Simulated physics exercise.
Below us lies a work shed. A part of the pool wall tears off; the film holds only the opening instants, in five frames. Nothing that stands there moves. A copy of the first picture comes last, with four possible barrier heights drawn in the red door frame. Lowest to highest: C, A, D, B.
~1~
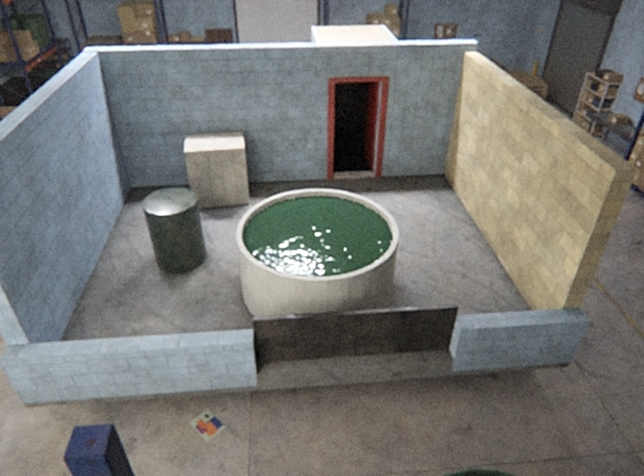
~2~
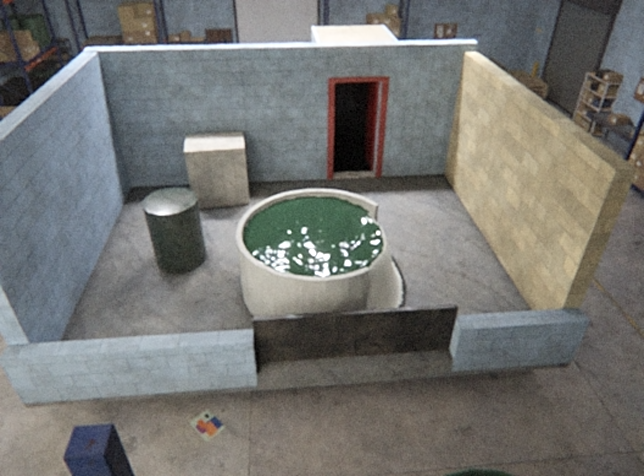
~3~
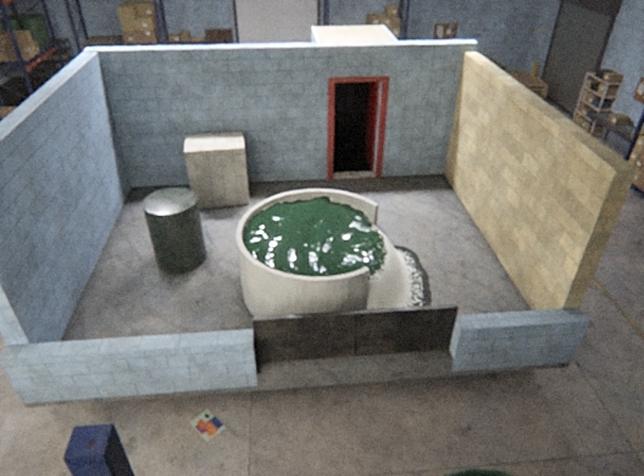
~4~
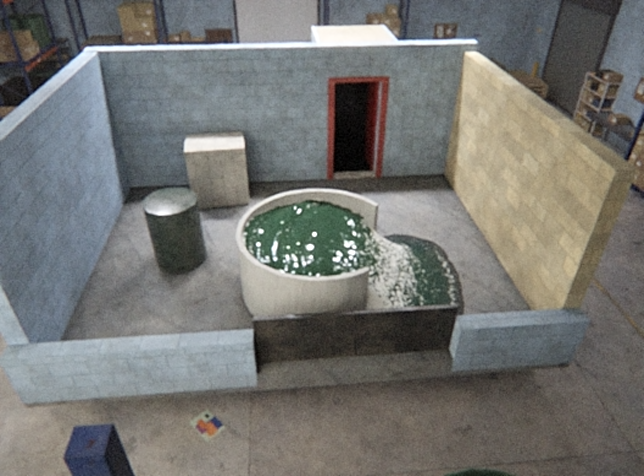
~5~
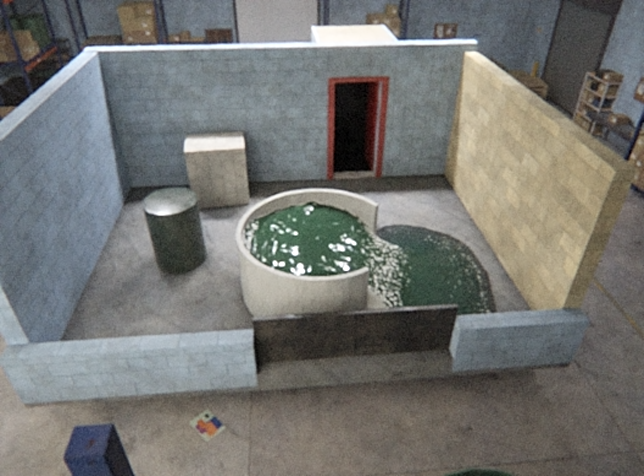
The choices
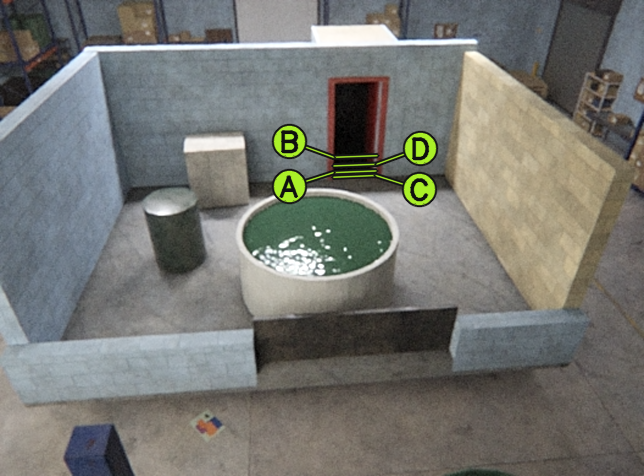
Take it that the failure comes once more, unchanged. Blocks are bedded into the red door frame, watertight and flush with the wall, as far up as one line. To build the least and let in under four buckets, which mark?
Take D.
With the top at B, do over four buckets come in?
No, that is safe.
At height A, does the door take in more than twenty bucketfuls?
No, less.
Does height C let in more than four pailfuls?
Yes.
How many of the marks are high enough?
Two.
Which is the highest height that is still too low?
That is height A.
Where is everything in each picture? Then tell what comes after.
Water in the pool at rest, its middle at (317, 233); foot of the red doorway at (354, 178); shut gate at (356, 319).
Water covers 2 % of the ground and shows as far out as (394, 270).
Water covers 5 % of the ground and shows as far out as (399, 248).
Water covers 11 % of the ground and shows as far out as (429, 243).
Water covers 17 % of the ground and shows as far out as (452, 239).
On the marked copy, A at (354, 171); B at (355, 156); C at (354, 176); D at (355, 165); from the bottom up C, A, D, B.
For height A, about 8 bucketfuls get in.
For height B, nothing gets over.
For height C, dozens of bucketfuls pour in.
For height D, a splash gets over, under a bucket.
